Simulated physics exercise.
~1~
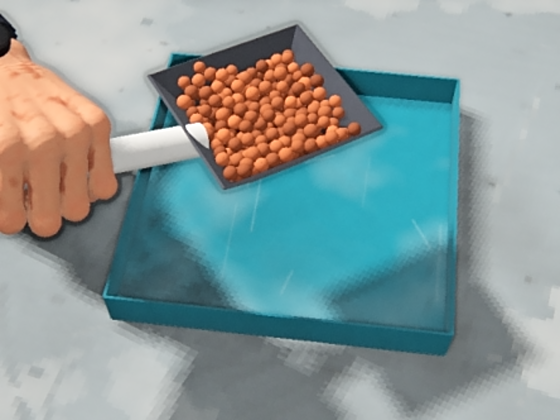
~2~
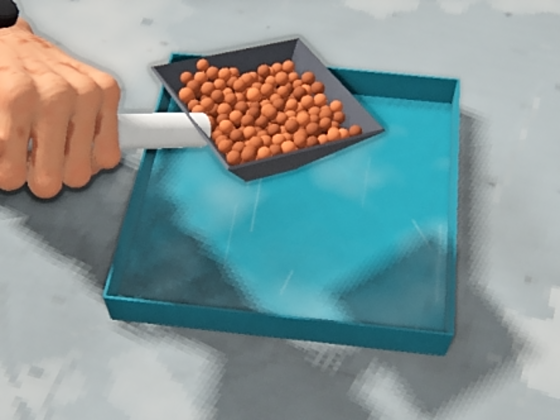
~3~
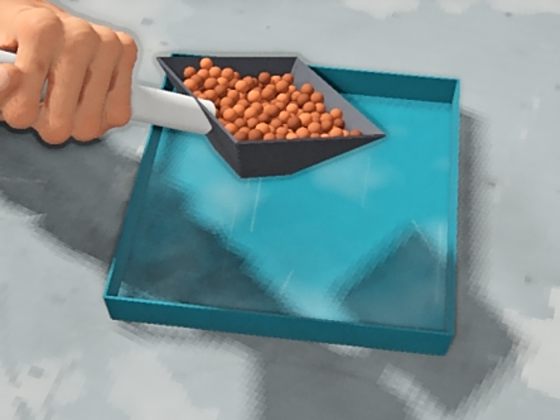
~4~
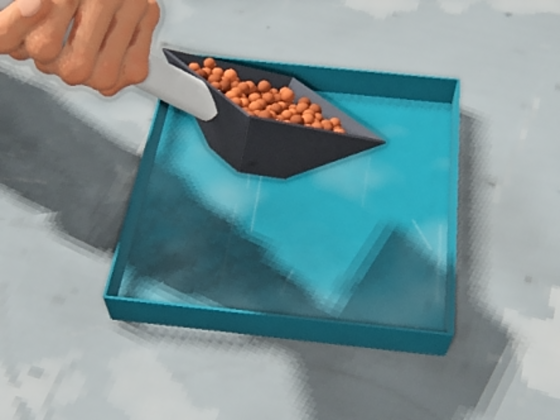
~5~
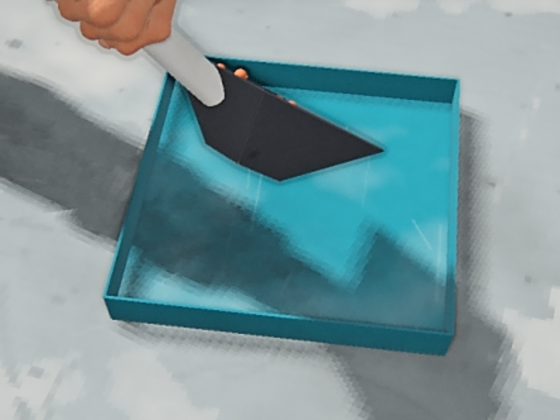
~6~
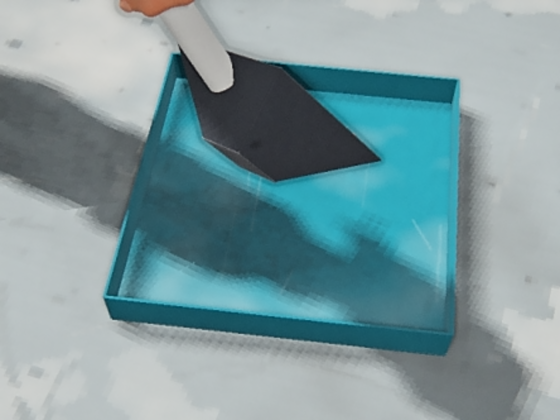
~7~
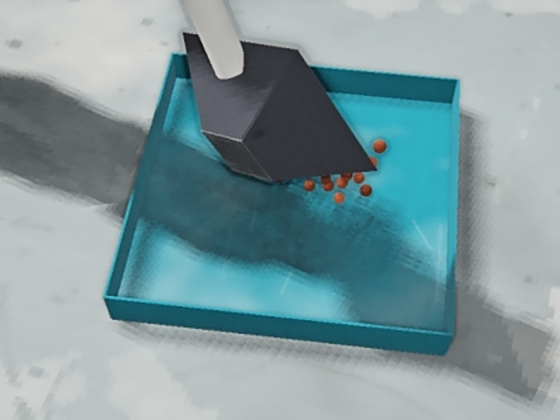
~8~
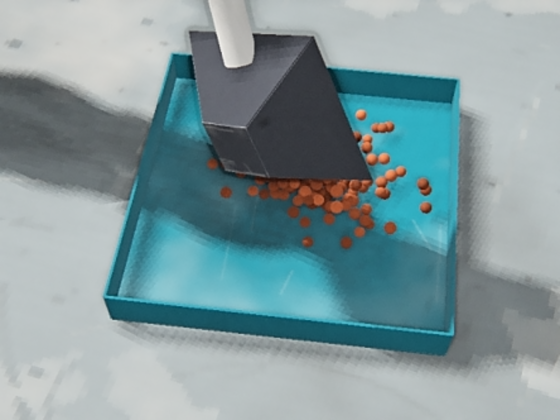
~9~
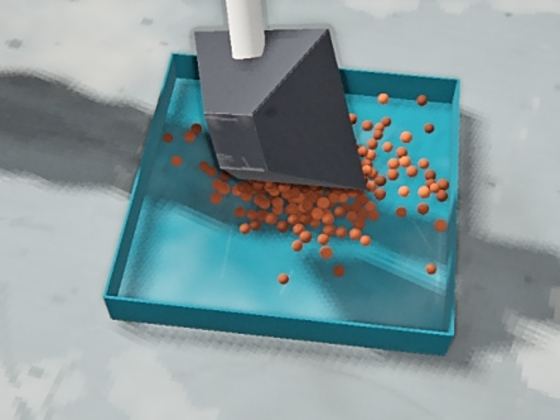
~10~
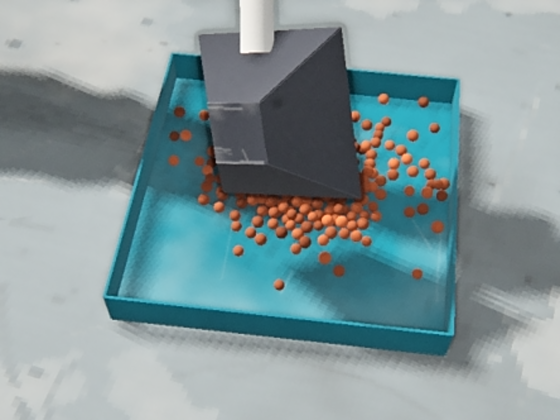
At first, a hand at the left holds a dark gray scoop with a white handle, heaped with small orange-brown pellets, over a shallow teal tray on a pale, mottled surface. The hand rises and tips the scoop steadily, until its dark underside hides the pellets and the hand slips out of view at the top. A few pellets then drop from the lower edge into the tray. More pour out as the scoop keeps tilting, scattering and rolling toward both sides. Finally, the scoop hangs steeply tipped above a loose cluster of pellets, with strays spread around it.
